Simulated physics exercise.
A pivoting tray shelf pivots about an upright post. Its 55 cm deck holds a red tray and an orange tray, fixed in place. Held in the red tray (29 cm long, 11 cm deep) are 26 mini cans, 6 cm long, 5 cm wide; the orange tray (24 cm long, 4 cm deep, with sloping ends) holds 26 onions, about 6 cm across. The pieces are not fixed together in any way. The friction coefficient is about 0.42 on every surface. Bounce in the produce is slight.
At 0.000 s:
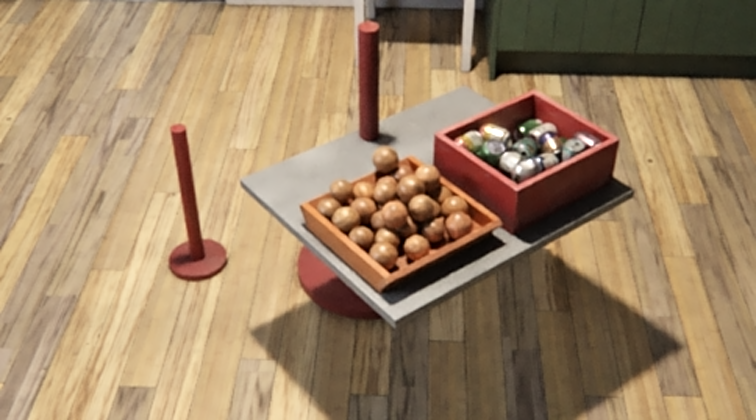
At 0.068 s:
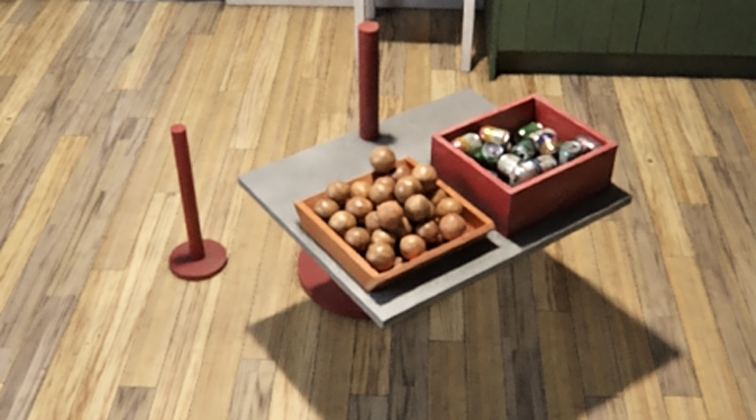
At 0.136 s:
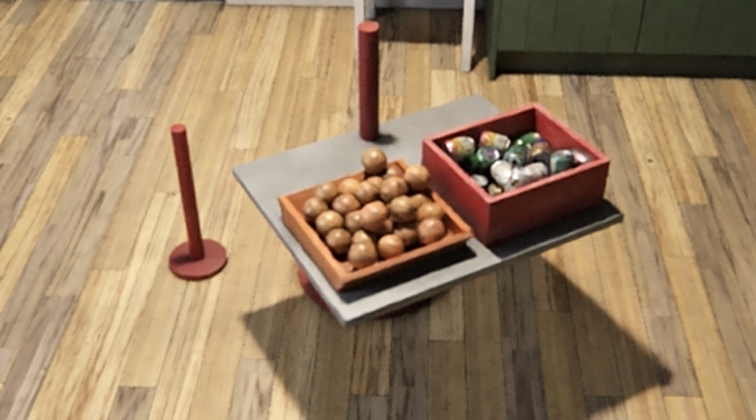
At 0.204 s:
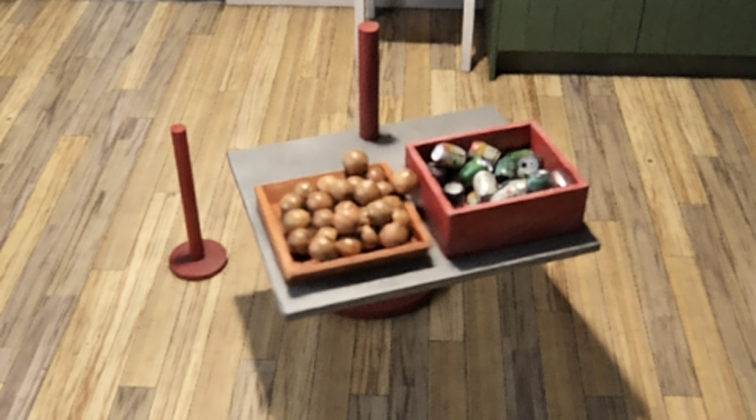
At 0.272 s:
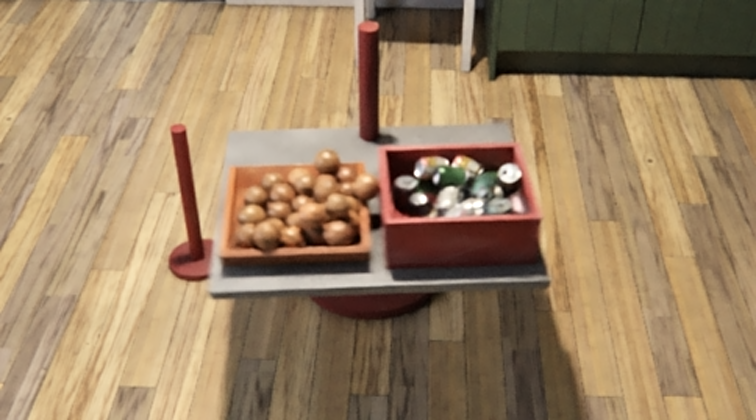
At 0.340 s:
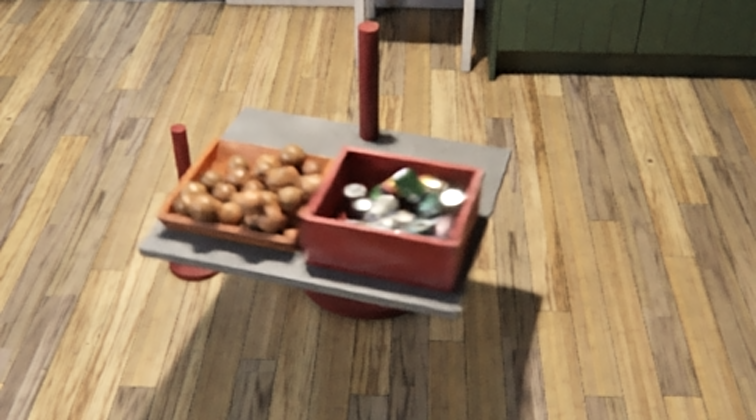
On a plank floor beside a green cabinet, a grey tabletop carries an orange tray heaped with brown balls and a red box of small cans. The tabletop swings clockwise around its upright red post, slowly then faster, carrying both containers leftward until the orange tray partly hides a smaller red post.
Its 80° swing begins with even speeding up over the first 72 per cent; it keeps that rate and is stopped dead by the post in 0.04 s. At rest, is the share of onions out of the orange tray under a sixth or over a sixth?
Over a sixth.
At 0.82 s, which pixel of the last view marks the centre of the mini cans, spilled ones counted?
Roughly at (281, 208).
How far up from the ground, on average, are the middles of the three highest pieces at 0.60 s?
66 cm.
After 0.40 s, end of the swing.
After 0.48 s, red tray 25 in, 1 out and orange tray 20 in, 6 out.
After 0.60 s, red tray 20 in, 6 out and orange tray 18 in, 8 out.
After 0.82 s, red tray 20 in, 6 out and orange tray 16 in, 10 out.
When it is over (at 1.26 s), red tray 20 in, 6 out and orange tray 16 in, 10 out. Asked share, 10 of 26, 38 per cent.
